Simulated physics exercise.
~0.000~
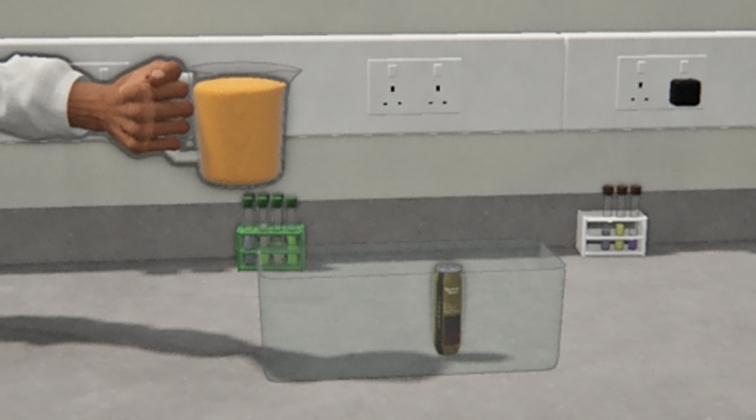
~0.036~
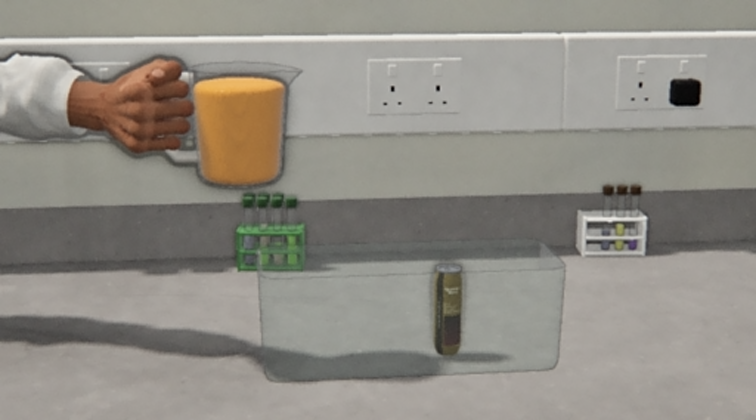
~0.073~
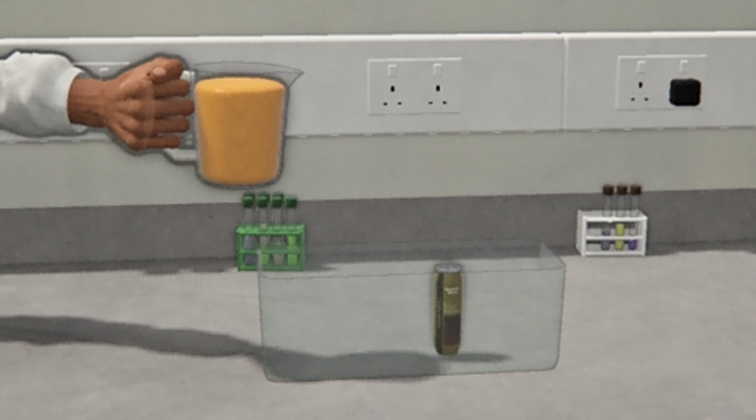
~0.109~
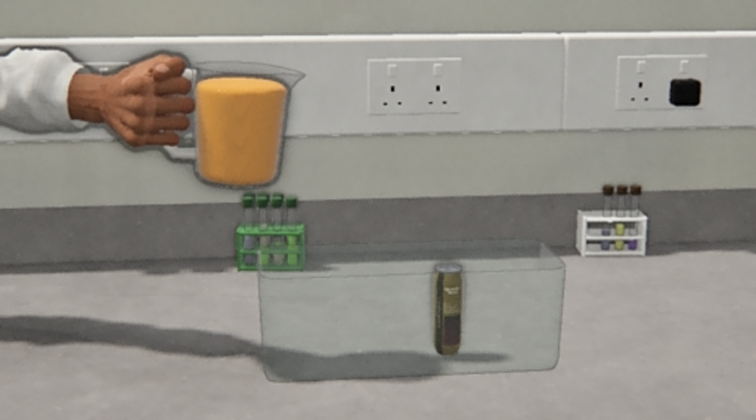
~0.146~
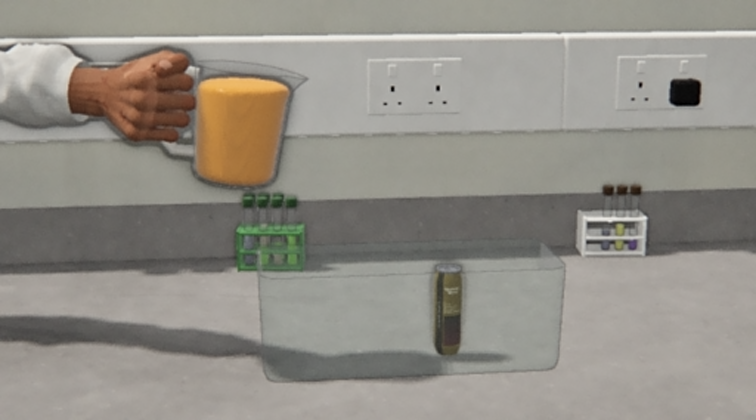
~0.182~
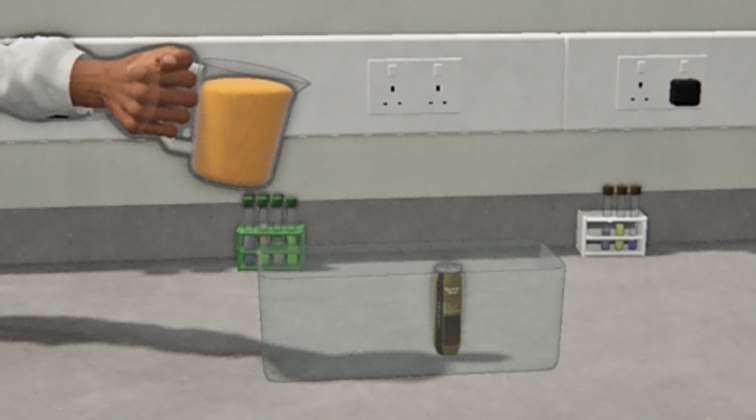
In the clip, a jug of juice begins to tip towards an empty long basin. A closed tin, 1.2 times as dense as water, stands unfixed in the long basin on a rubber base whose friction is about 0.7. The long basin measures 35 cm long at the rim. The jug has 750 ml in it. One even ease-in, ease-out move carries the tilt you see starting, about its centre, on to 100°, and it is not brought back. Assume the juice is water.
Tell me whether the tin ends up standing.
It does.
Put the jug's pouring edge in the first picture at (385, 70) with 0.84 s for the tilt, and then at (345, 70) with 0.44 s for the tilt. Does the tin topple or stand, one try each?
First it tips over; then it tips over.
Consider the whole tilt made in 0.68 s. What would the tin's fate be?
It stays steady, then.
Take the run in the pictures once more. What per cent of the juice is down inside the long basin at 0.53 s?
About 2%.
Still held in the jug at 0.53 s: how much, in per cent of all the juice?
Close to 78 in a hundred.
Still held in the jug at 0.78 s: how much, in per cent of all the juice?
Remaining share: Approx. 30 %.
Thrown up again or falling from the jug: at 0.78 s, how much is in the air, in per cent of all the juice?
Roughly 24 %.
After 0.53 s the tilt is 70° and 79 per cent is still to pour; the tin stands where it began.
After 0.78 s the tilt is 99° and 30 per cent is still to pour; the tin stands where it began.
After 1.05 s the tilt is 100° and 4 per cent is still to pour; the tin stands where it began.
After 1.34 s the tilt is 100° and 0 per cent is still to pour; the tin stands where it began.
In the end the tin stands where it began.
